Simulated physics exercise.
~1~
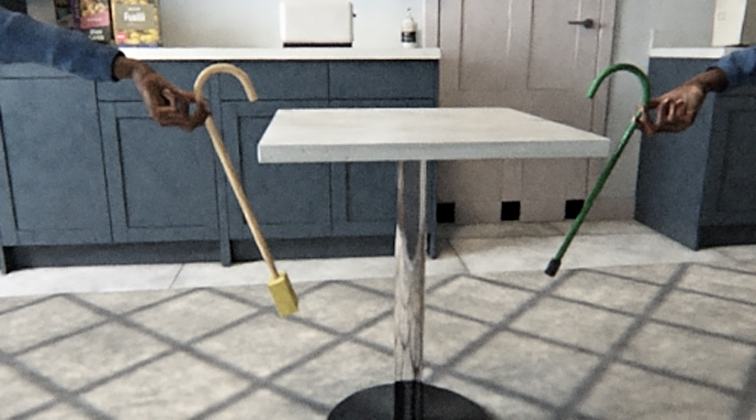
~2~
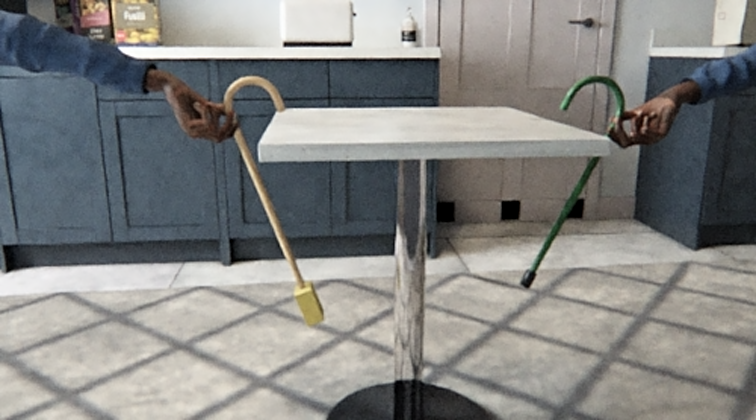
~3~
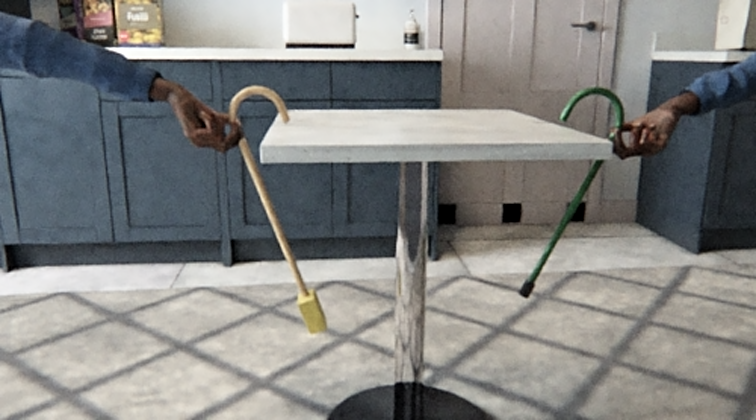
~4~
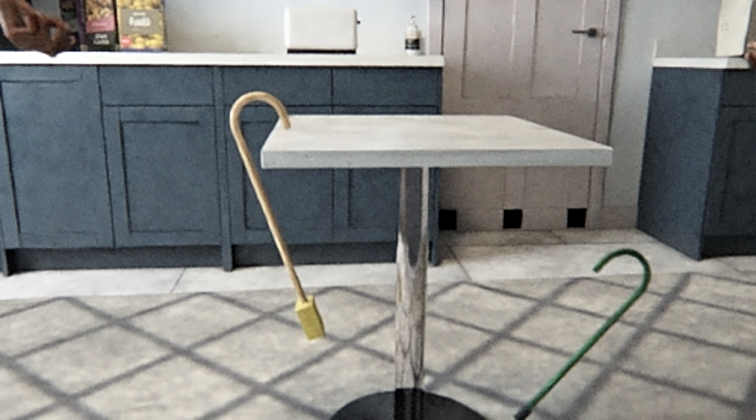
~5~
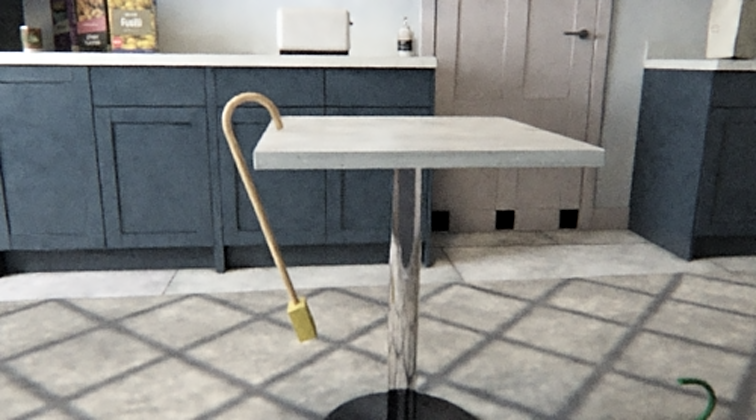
Two hands hooked a pale cane-like stick with a yellow block at its end and a green cane over opposite edges of a small table, then let go; the yellow-ended one stayed hanging on the left while the green one slipped off and fell to the floor.
